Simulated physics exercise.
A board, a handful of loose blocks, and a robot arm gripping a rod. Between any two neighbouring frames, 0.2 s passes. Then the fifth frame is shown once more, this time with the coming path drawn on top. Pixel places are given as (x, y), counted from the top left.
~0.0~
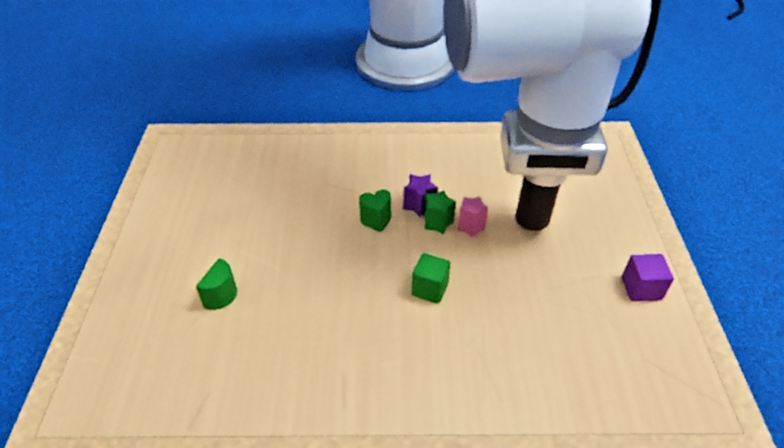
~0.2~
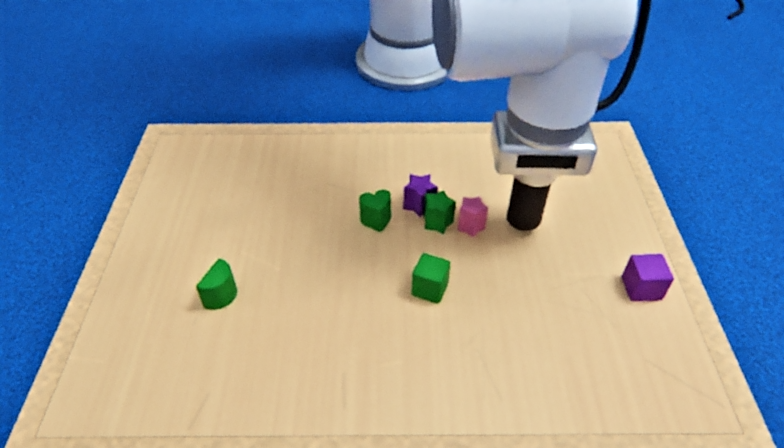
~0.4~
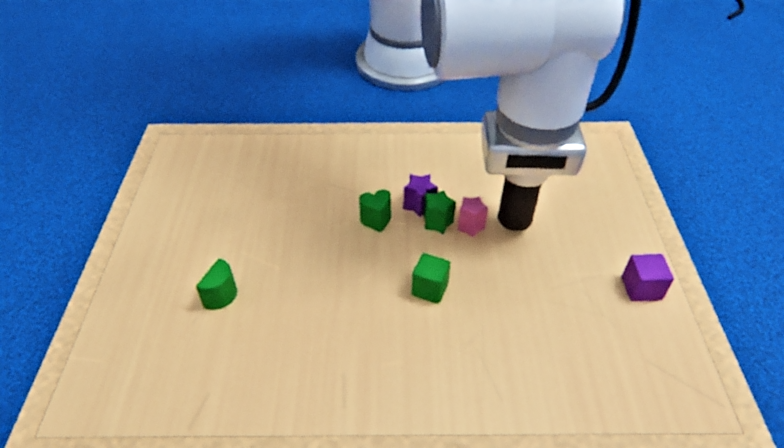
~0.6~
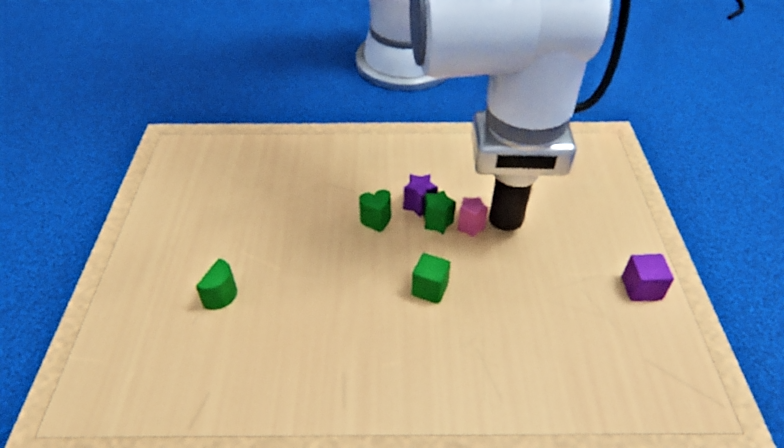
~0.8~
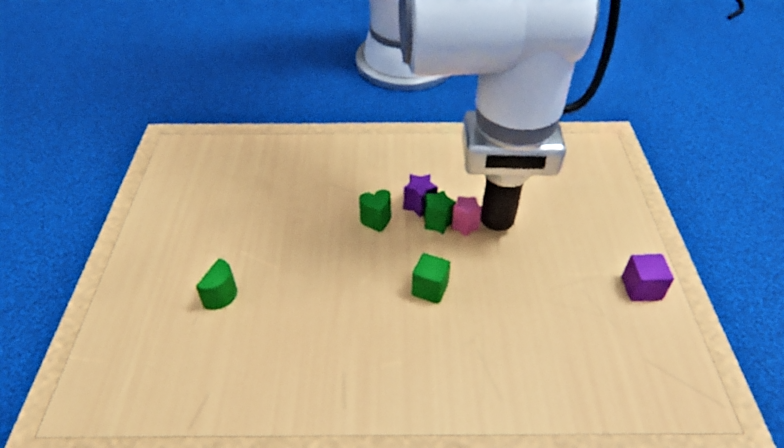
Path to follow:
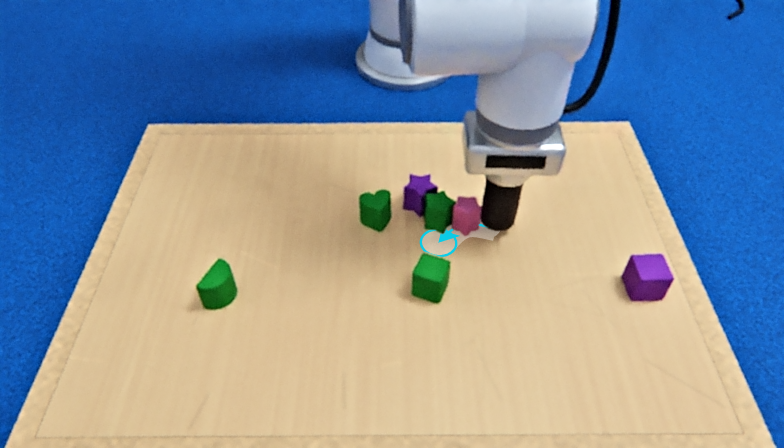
Robot arm gripping a dark rod, sliding it slowly left across a wooden board and nudging a pink star block slightly left.
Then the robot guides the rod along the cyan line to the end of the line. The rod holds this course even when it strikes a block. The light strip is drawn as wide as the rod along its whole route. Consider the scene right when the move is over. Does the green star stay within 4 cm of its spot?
No
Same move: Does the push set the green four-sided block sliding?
No, it doesn't check out.
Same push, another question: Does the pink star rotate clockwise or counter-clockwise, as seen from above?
Answer: With the clock.
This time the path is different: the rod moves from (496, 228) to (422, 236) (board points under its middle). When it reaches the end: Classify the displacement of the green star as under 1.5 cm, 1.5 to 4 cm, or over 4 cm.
Over 4 cm.
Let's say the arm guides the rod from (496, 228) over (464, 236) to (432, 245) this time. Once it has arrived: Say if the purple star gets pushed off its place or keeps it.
It is shifted.
The drawn path runs from (496, 228) over (473, 224) and (453, 229) to (439, 243).
On the path given first. Halfway along, rod (463, 216); purple star (408, 179), turned 30° clockwise; green star (409, 197), turned 15° anticlockwise; pink star (434, 200).
At the end, rod (439, 233); green heart-shaped block (370, 197); purple star (406, 178), turned 40° clockwise; green four-sided block not moved; green star (397, 195); pink star (416, 208), turned 55° clockwise.
